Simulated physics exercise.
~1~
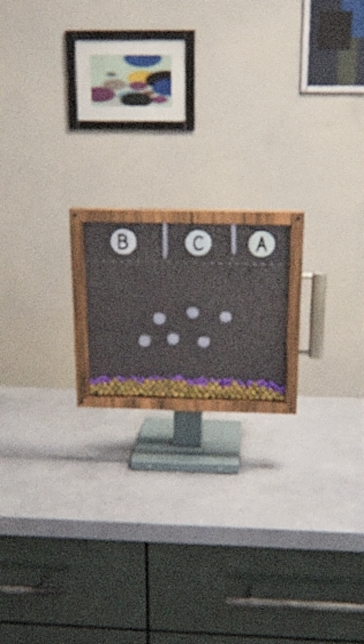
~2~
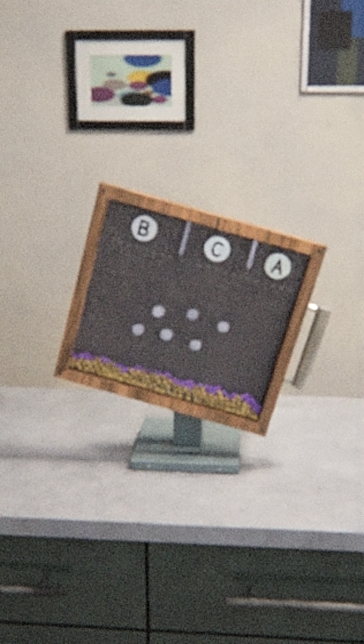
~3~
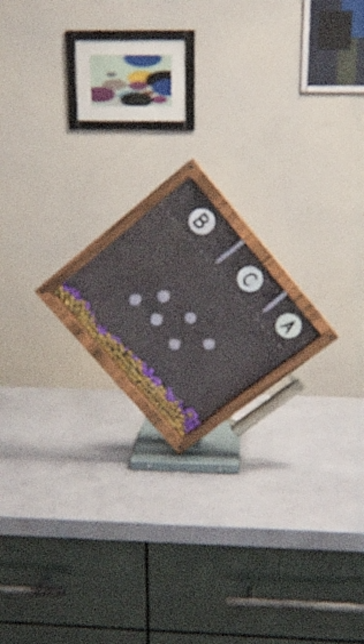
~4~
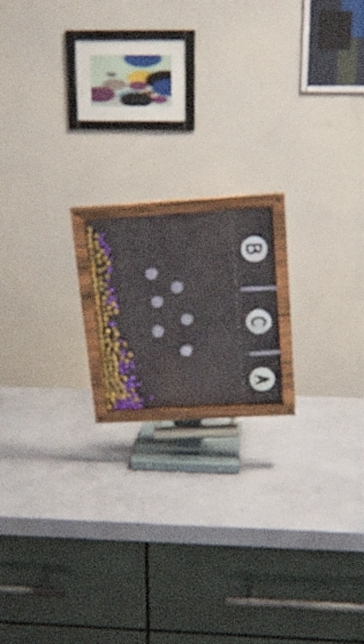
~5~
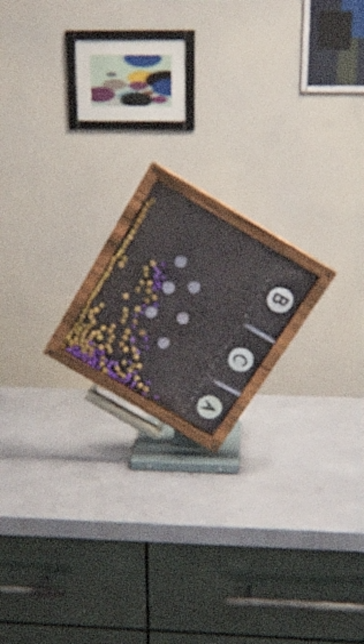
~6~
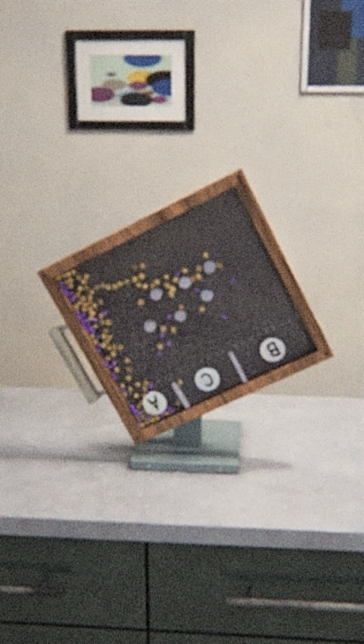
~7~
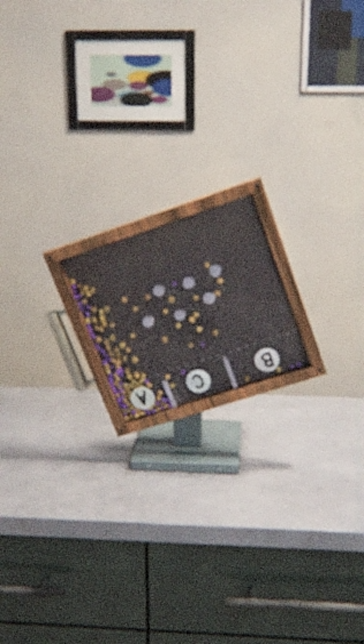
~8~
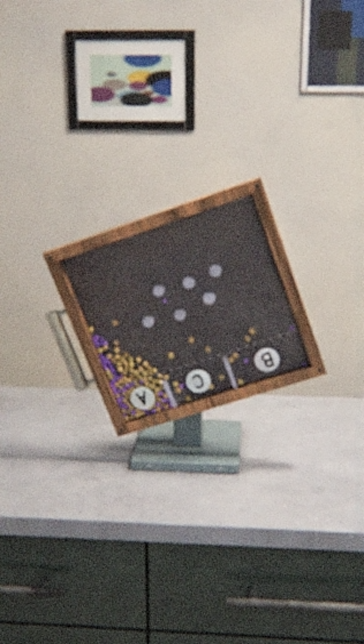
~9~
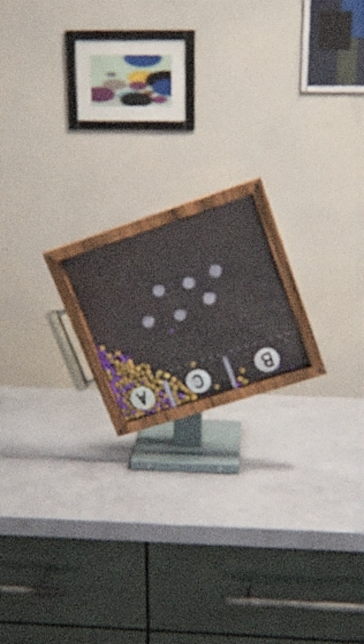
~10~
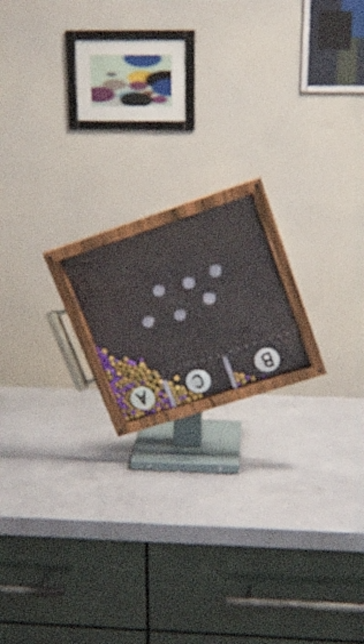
A wooden-framed case turns clockwise until tilted nearly upside down, beads settling mostly around A.
